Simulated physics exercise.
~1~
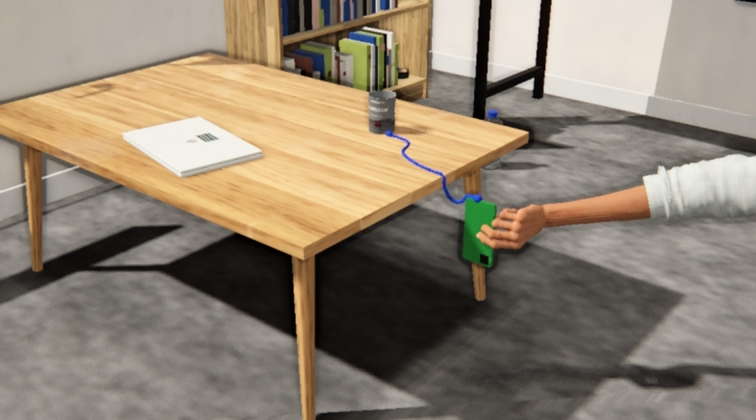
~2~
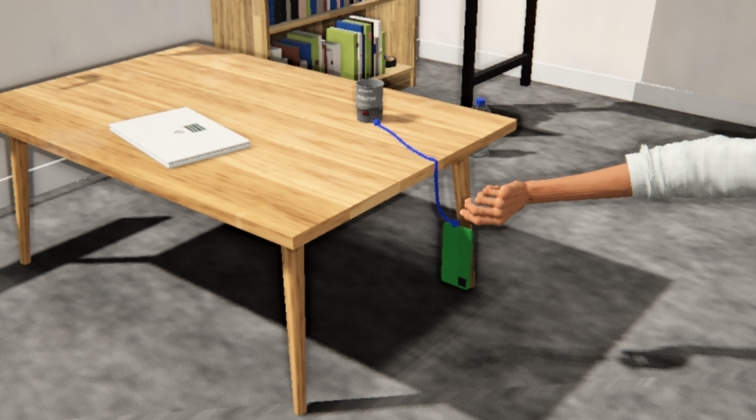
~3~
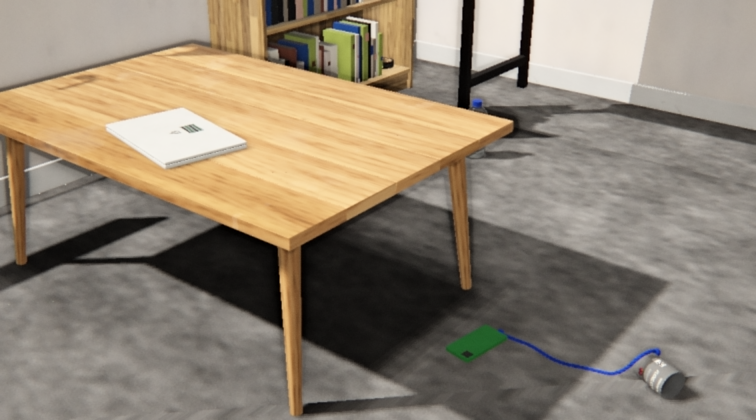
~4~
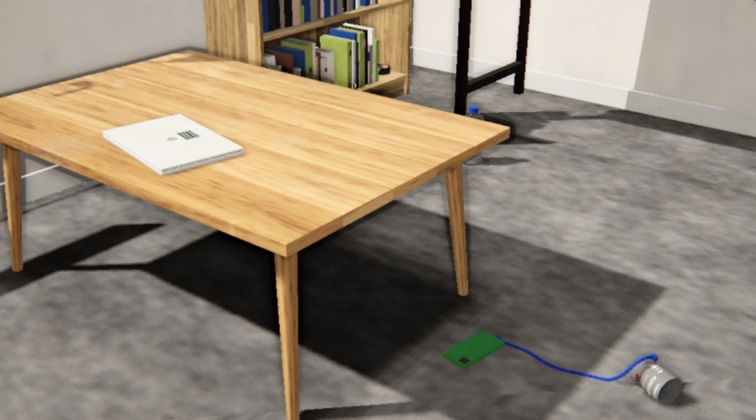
A green phone drops from a hand, and the corded grey cup ends up on the floor.
